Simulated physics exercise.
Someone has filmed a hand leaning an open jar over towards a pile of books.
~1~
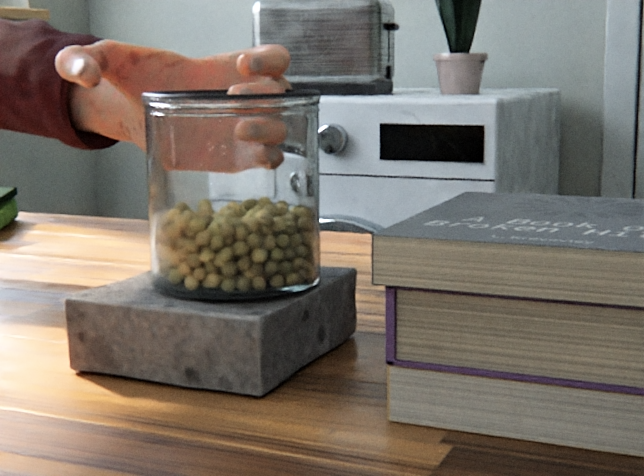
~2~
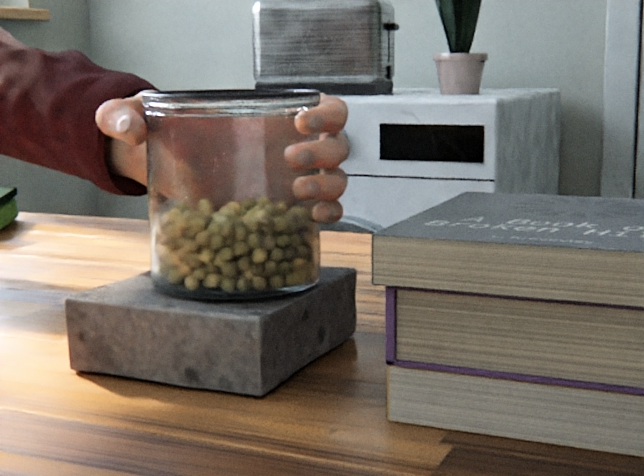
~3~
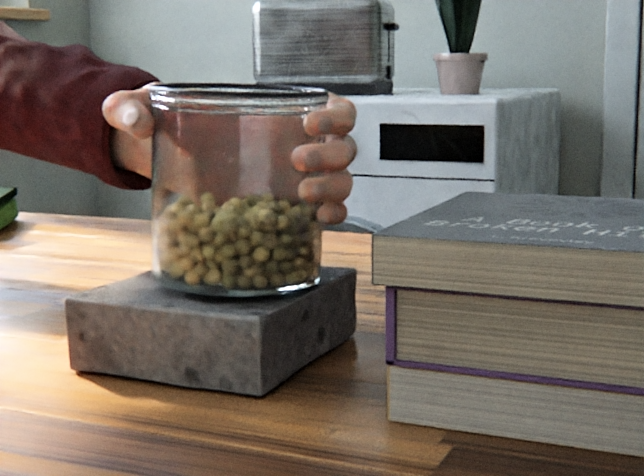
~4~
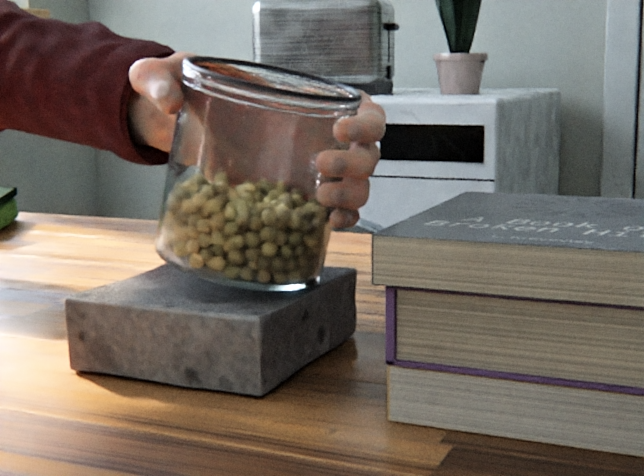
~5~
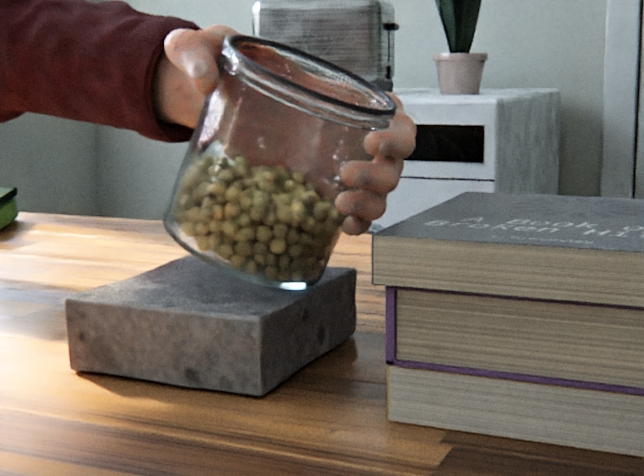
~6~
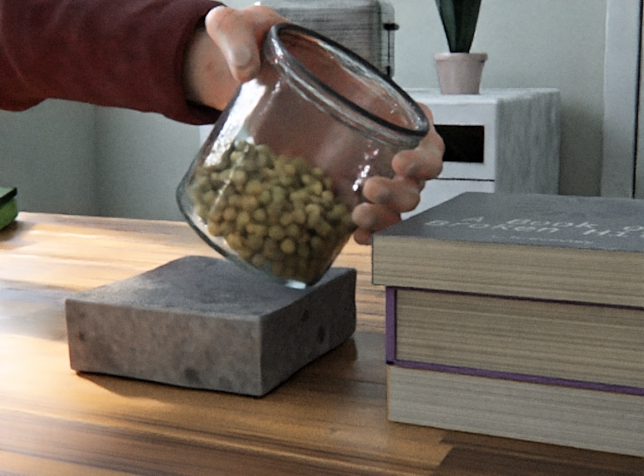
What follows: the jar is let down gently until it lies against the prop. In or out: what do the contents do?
In the end the load does not come out.
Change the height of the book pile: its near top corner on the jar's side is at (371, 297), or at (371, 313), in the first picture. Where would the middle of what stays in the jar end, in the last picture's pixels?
First near (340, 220), then near (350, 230).
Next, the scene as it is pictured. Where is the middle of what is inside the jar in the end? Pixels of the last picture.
Near (304, 201).
Then, 0.14 s later than the last frame, the jar leans 44°; everything is still inside.
Then, 0.31 s later than the last frame, the jar leans 51°; everything is still inside.
Then, 0.49 s later than the last frame, the jar rests on the book pile at 53°; everything is still inside.
When it is over, the jar rests on the book pile at 53°; everything is still inside.
